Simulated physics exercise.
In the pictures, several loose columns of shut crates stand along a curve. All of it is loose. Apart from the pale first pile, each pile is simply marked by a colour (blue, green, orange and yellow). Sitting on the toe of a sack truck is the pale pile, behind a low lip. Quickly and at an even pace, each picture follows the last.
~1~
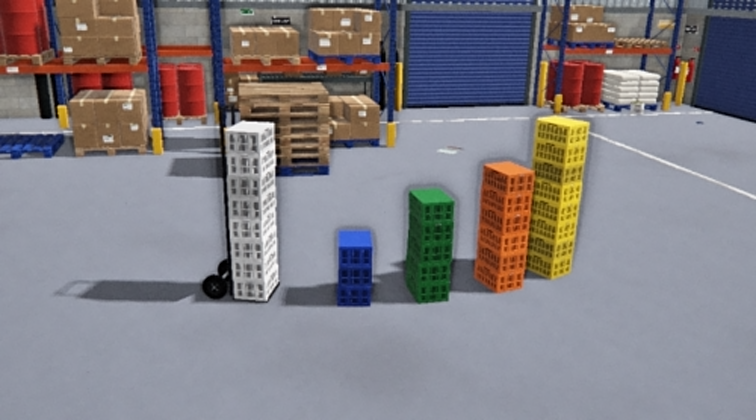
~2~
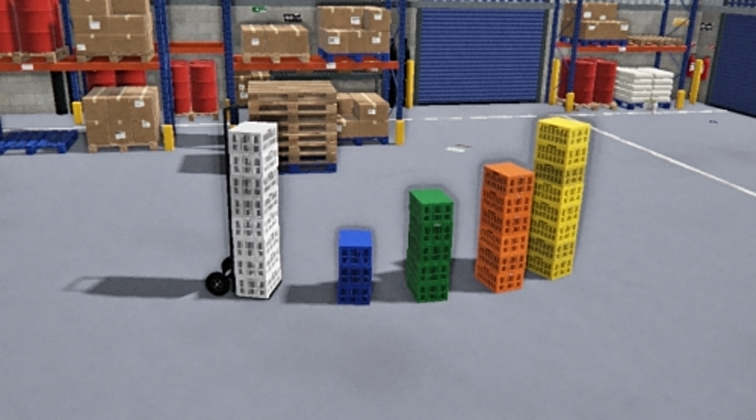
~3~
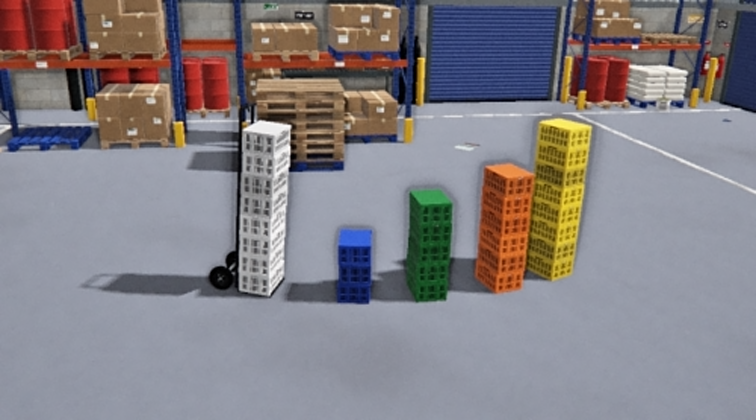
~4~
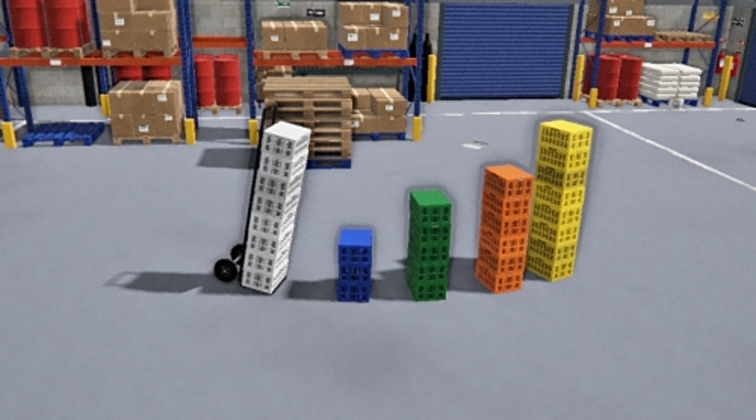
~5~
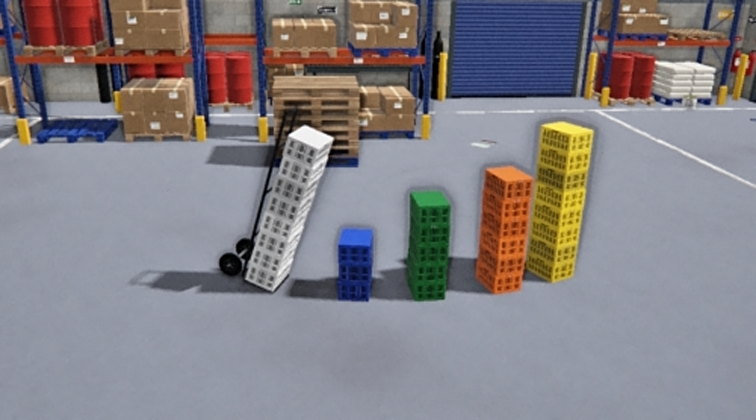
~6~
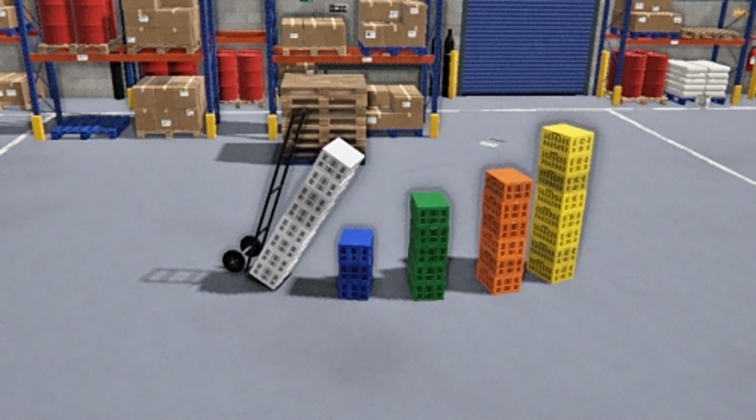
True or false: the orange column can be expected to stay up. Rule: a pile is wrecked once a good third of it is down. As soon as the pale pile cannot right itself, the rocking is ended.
True.
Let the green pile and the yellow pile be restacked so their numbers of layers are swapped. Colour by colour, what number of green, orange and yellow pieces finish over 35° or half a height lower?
Green 0, orange 0, yellow 0.
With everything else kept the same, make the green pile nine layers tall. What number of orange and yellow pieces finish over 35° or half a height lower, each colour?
For orange the count is 0, and for yellow it is 0.
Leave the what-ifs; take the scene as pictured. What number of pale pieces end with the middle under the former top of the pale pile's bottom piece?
Pale piece tally: 7.
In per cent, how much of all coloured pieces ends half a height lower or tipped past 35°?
It comes out at around 15 per cent.
Soon after the last picture, 8 of the pale pile down; none of the 6 orange crates down (0 of 22 in all colours); top orange crate unmoved.
A little later, 8 of the pale pile down; none of the 6 orange crates down (0 of 22 in all colours); top orange crate unmoved; top green crate shifted about its own height.
Later still, 7 of the pale pile down; none of the 6 orange crates down (1 of 22 in all colours); top orange crate shifted a little; top green crate leaning steeply, about its own height lower.
After that, 7 of the pale pile down; none of the 6 orange crates down (3 of 22 in all colours); top orange crate shifted a little; top green crate on its side.
At rest, 7 of the pale pile down; none of the 6 orange crates down (3 of 22 in all colours); top orange crate shifted a little; top green crate on its side. As the last picture would show them, middles, top orange crate near (512, 185), top green crate near (473, 277).
